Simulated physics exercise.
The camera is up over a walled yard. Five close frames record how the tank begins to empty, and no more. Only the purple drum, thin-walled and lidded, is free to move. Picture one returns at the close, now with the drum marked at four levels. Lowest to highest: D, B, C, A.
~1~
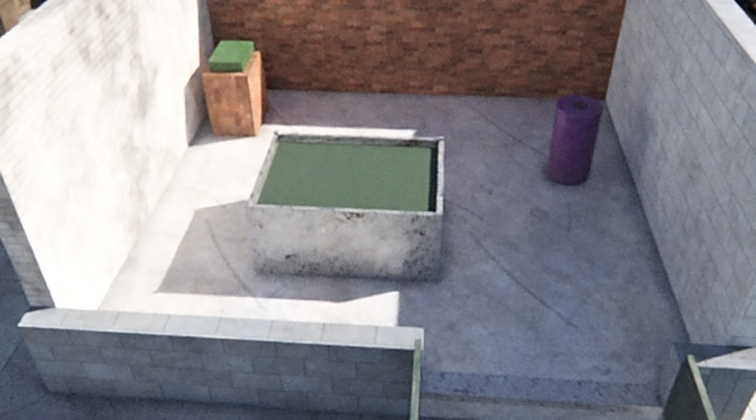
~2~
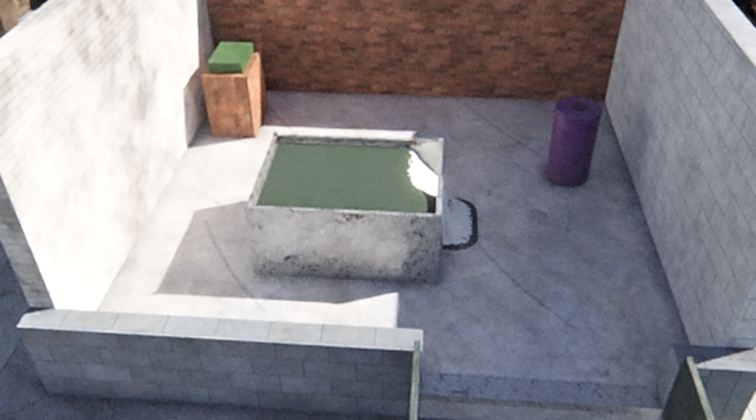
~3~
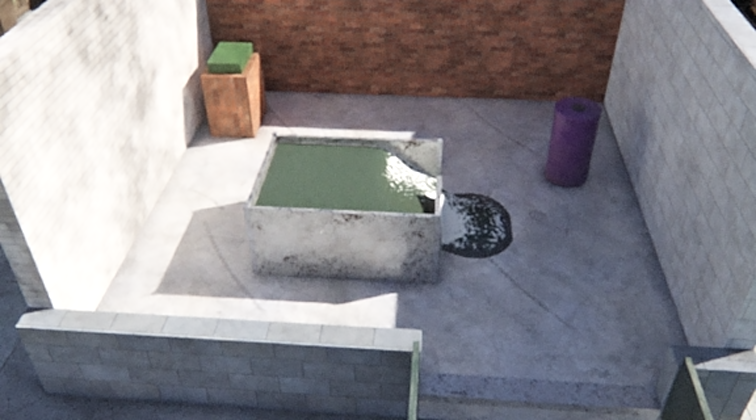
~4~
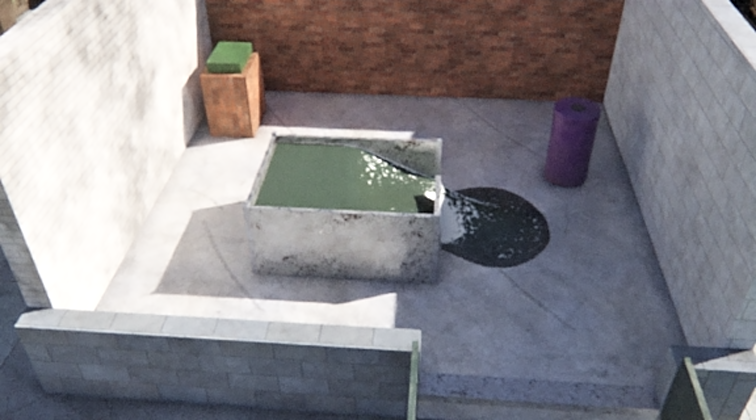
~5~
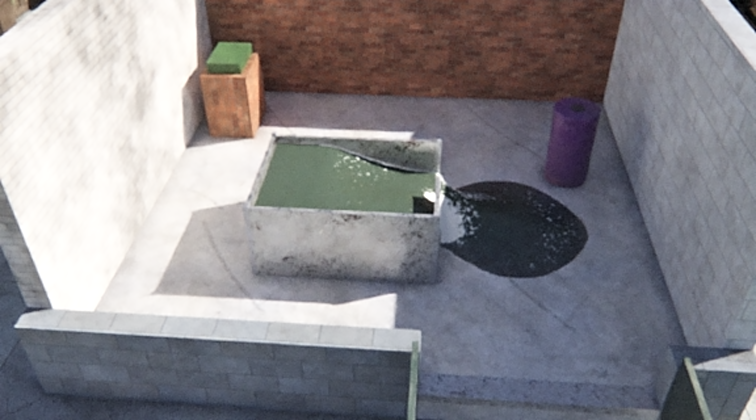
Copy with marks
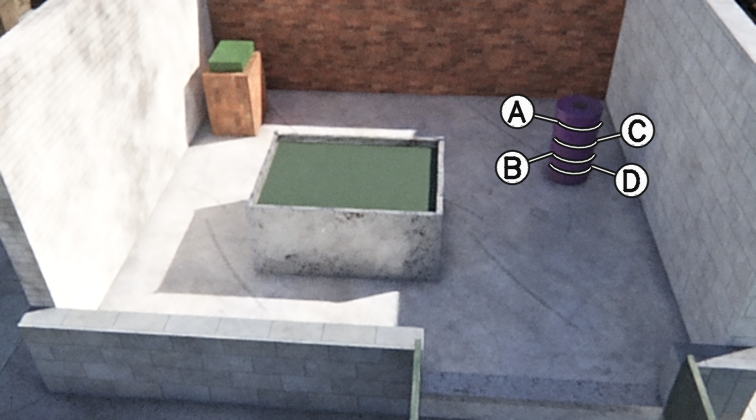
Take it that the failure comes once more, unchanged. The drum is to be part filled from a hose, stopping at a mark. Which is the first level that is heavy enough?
The answer is level B.
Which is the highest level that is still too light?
Level D.
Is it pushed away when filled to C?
No, not at all.
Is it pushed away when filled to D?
Yes.
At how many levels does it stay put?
Three.
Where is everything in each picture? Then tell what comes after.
Lid of the purple drum at (580, 106); tank full, its middle at (351, 177); open gate at (546, 339), in the first frame.
In the second frame, 1 % of the ground under water, its edge towards the drum at (469, 210).
In the third frame, 3 % of the ground under water, its edge towards the drum at (484, 198).
In the fourth frame, 5 % of the ground under water, its edge towards the drum at (511, 196).
Lid of the purple drum at (578, 109); 8 % of the ground under water, its edge towards the drum at (544, 198), in the fifth frame.
In white, A at (581, 129); B at (575, 162); C at (578, 147); D at (572, 173); from the bottom up D, B, C, A.
With A, it does not move.
With B, it does not move.
With C, it does not move.
With D, it is pushed about twice its own width away.
